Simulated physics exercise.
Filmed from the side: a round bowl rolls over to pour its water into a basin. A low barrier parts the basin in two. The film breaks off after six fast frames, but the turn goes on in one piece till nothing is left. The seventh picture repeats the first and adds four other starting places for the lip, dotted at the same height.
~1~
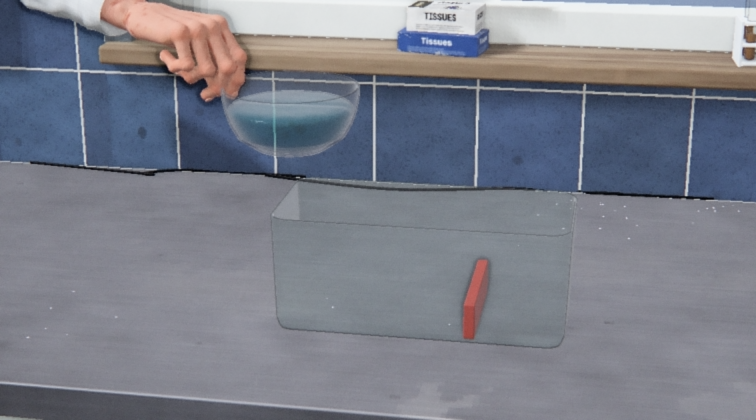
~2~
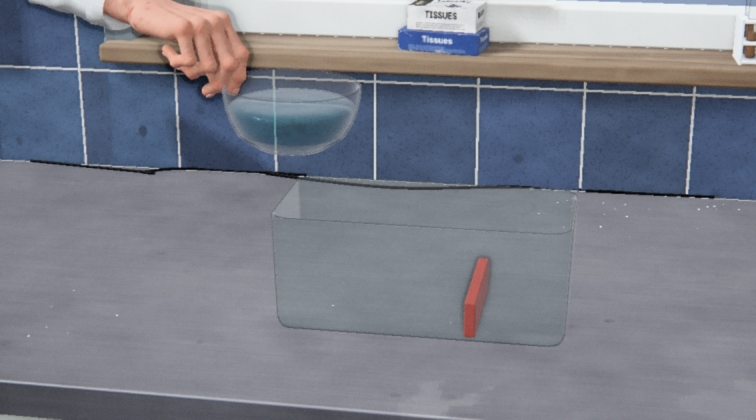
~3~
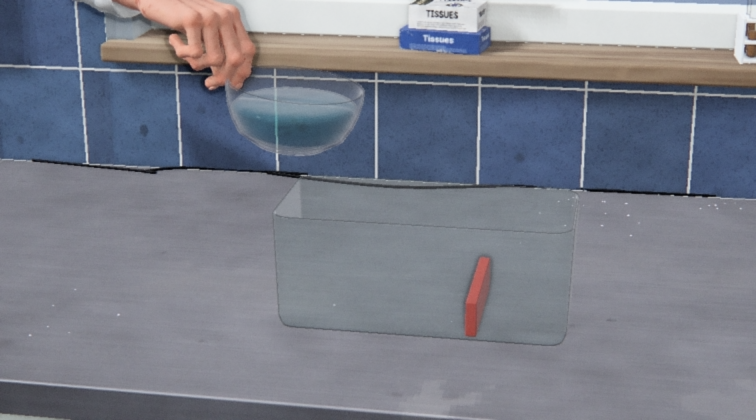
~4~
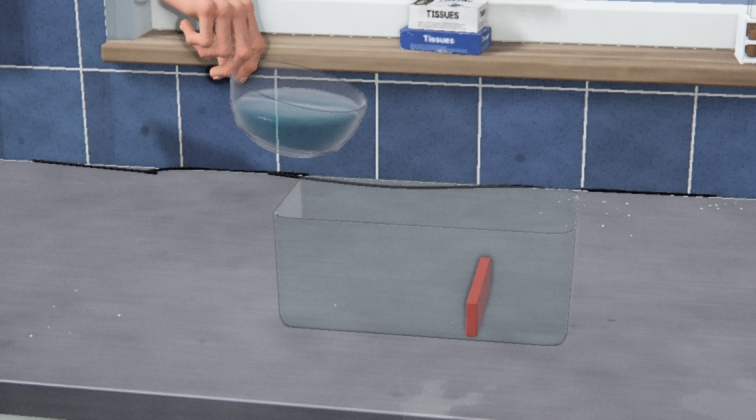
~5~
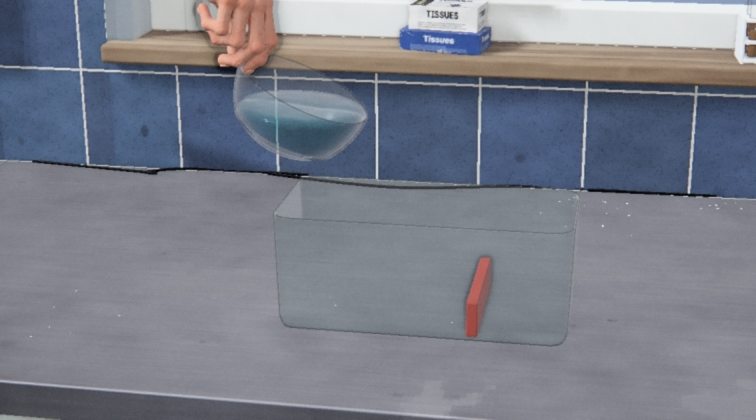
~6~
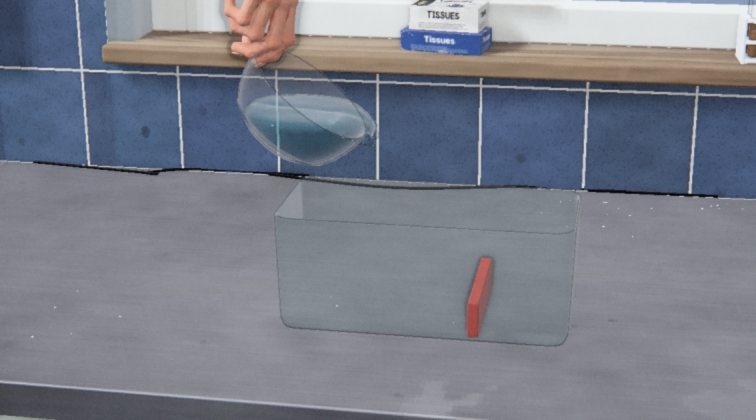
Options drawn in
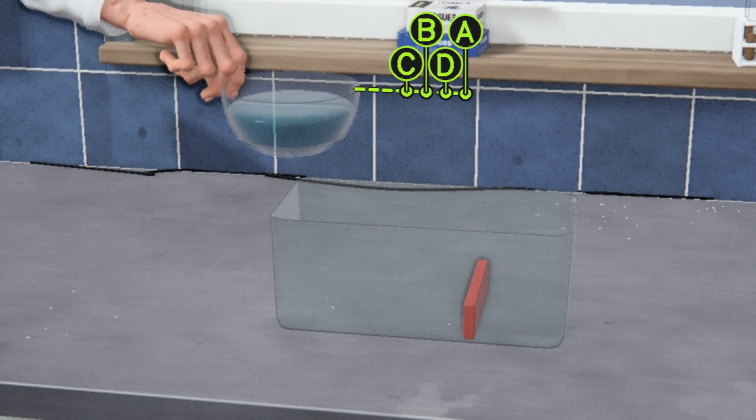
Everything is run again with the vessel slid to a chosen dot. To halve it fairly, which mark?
Spot D does it best.
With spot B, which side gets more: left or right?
More ends on the left.
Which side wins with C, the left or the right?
The left side.
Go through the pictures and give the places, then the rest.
The first frame shows upright, lip at (355, 88); basin from (277, 325) to (564, 346); top of the wall at (477, 282); nothing has left yet.
The second frame shows upright, lip at (357, 89); nothing has left yet.
The third frame shows tipped about 7°, lip at (360, 94); nothing has left yet.
The fourth frame shows tipped about 15°, lip at (363, 104); nothing has left yet.
The fifth frame shows tipped about 26°, lip at (364, 118); nothing has left yet.
The sixth frame shows tipped about 38°, lip at (363, 134); water is over the lip, down to (369, 141).
In lime, A at (465, 93); B at (426, 91); C at (406, 91); D at (445, 92).
With A, about 35 % ends left of the wall and 64 % right of it.
With B, about 71 % ends left of the wall and 27 % right of it.
With C, about 90 % ends left of the wall and 8 % right of it.
With D, about 52 % ends left of the wall and 48 % right of it.
